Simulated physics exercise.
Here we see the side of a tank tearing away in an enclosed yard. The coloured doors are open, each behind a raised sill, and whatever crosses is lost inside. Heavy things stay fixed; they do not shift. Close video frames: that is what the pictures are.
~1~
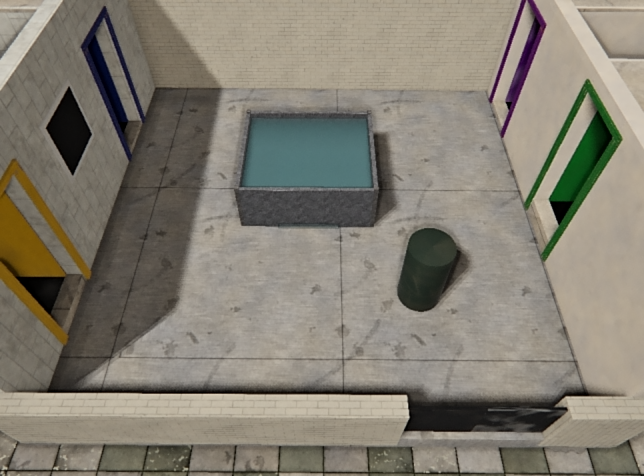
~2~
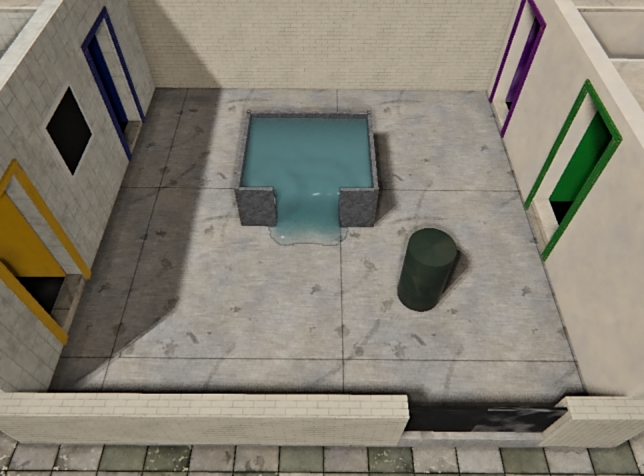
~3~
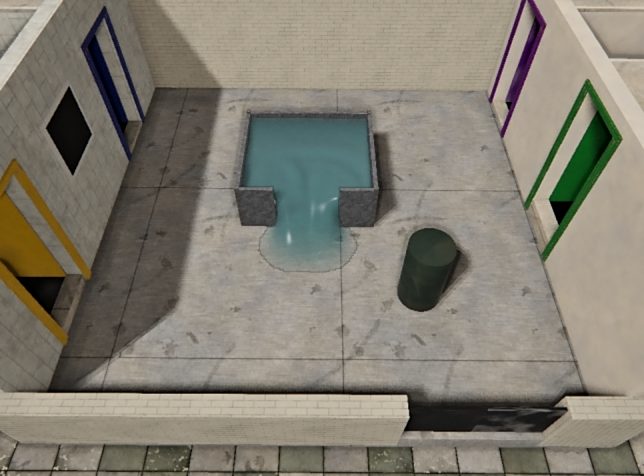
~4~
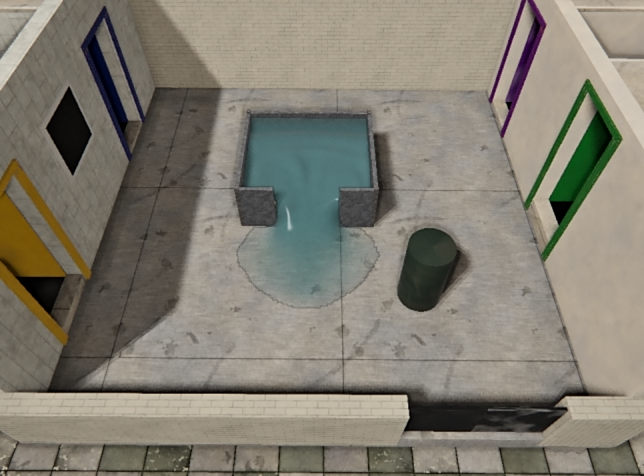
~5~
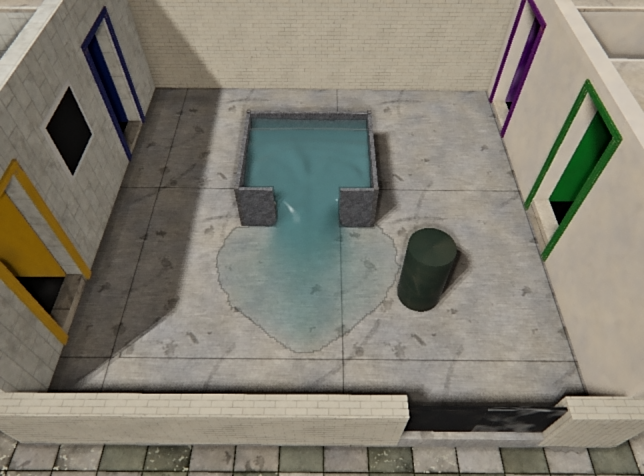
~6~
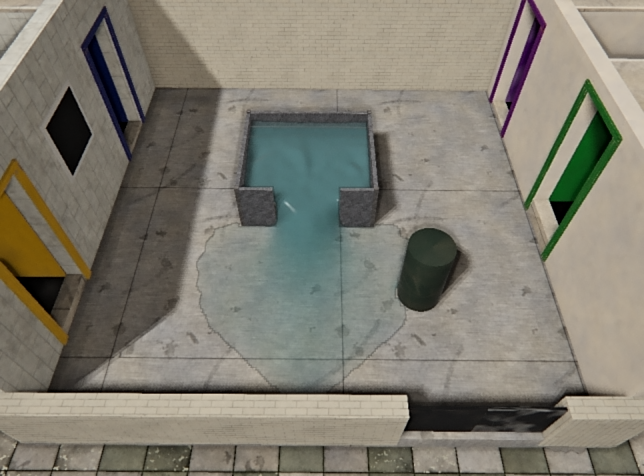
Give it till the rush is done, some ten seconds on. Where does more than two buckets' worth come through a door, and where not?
At the end, the green door is going to let through no more than allowed, the purple door is going to let through no more than allowed, the blue door is going to let through no more than allowed, the yellow door is going to let through no more than allowed.
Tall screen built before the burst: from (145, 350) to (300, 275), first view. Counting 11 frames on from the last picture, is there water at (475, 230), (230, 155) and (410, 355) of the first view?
Results in order: Bone-dry / bone-dry / swamped.
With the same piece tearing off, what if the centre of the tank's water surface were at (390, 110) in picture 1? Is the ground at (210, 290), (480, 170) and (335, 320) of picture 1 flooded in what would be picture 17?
Going through them in turn: Waterlogged, still bare and waterlogged.
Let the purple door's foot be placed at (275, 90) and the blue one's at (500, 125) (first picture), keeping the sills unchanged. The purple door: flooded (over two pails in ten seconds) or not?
Observation - purple door ends up lower.
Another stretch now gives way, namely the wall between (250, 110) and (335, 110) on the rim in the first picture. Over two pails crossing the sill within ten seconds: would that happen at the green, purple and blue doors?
The green door remains within the limit, the purple door tops the limit and the blue door tops the limit.
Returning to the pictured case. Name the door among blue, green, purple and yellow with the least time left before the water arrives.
That is the yellow one.
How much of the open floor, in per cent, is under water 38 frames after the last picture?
About 85 %.
A moment on, water covers 25 % of the floor; the green door not reached, the purple door not reached, the blue door not reached, the yellow door not reached.
Next, water covers 30 % of the floor; the green door not reached, the purple door not reached, the blue door not reached, the yellow door not reached.
Then, water covers 40 % of the floor; the green door wet at the sill, nothing in, the purple door not reached, the blue door not reached, the yellow door wet at the sill, nothing in.
Later, water covers 85 % of the floor; the green door wet at the sill, nothing in, the purple door wet at the sill, nothing in, the blue door wet at the sill, nothing in, the yellow door wet at the sill, nothing in.
In the end, water covers 100 % of the floor; the green door wet at the sill, nothing in, the purple door wet at the sill, nothing in, the blue door wet at the sill, nothing in, the yellow door wet at the sill, nothing in.
